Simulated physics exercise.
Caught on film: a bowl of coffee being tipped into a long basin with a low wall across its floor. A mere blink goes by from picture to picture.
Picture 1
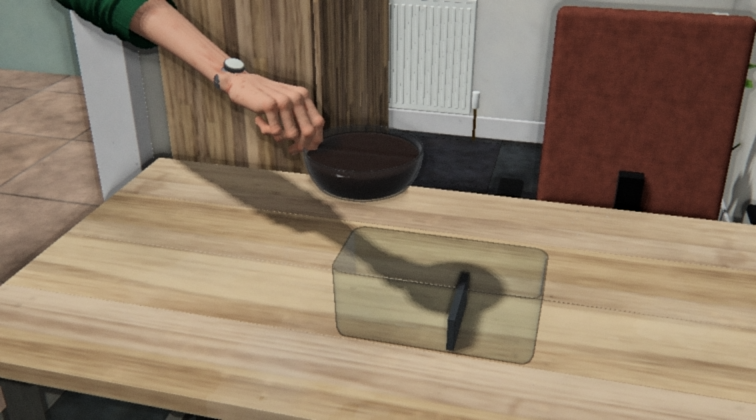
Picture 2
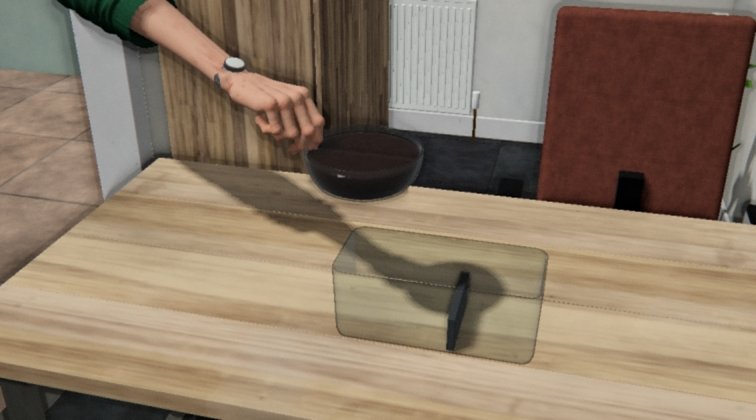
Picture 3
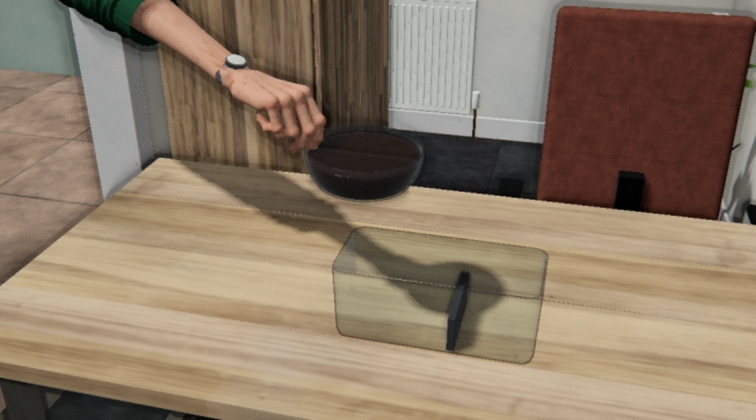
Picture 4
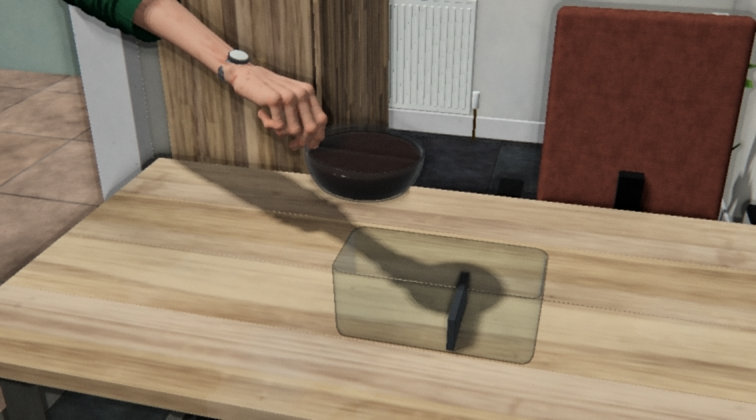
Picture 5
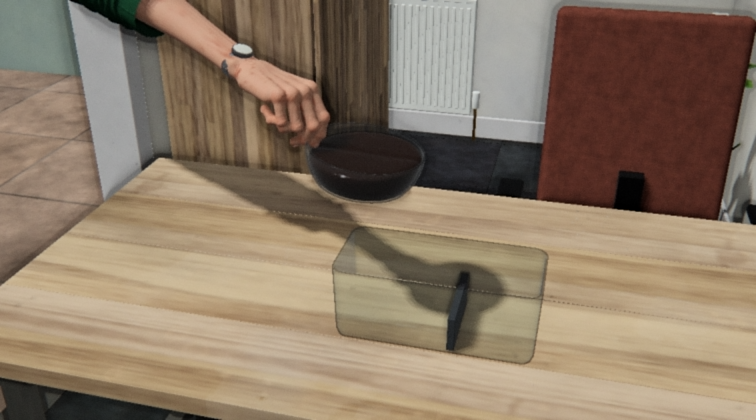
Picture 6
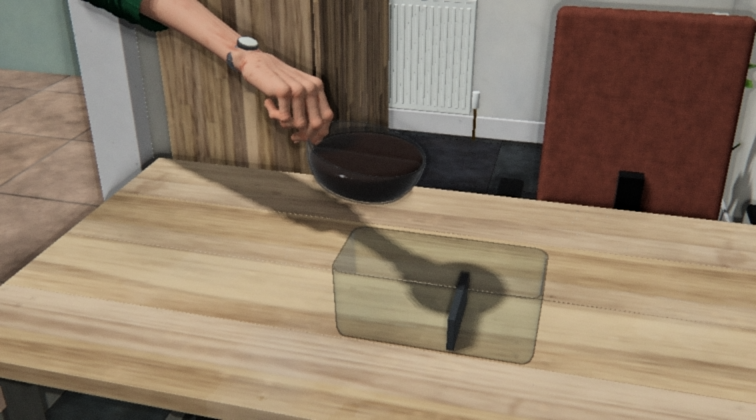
An arm in a green sleeve with a wristwatch reaches in from the upper left, its hand beside a dark bowl of coffee above a pale wooden table, seen from slightly above. Below sits a clear, yellowish long basin with a low dark wall inside, while a reddish-brown chair back and white radiator stand behind. The bowl stays nearly still, then tilts slightly rightward as the hand shifts slightly right.
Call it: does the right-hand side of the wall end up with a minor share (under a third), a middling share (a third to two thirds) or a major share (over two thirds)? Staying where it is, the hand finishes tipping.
The right side gets a middling share.
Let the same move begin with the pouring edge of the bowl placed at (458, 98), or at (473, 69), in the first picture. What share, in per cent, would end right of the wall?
It would come to near 75 per cent, and then near 70 per cent.
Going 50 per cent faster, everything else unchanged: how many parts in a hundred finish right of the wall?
About 40 %.
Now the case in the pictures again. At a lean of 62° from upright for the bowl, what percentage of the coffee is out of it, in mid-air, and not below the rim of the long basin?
It's close to 40 percent.
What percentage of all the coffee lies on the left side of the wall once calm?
About 45 per cent.
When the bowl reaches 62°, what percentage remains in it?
Around 40 in a hundred.
A moment on, the tilt is 62° and 38 per cent is still to pour, 5 is left of the wall and 19 right of it.
Next, the tilt is 94° and 3 per cent is still to pour, 38 is left of the wall and 52 right of it.
Then the tilt is 100° and 0 per cent is still to pour, 45 is left of the wall and 52 right of it.
Later the tilt is 100° and 0 per cent is still to pour, 45 is left of the wall and 52 right of it.
Finally, 45 per cent lies left of the wall, 52 right of it and 3 outside.
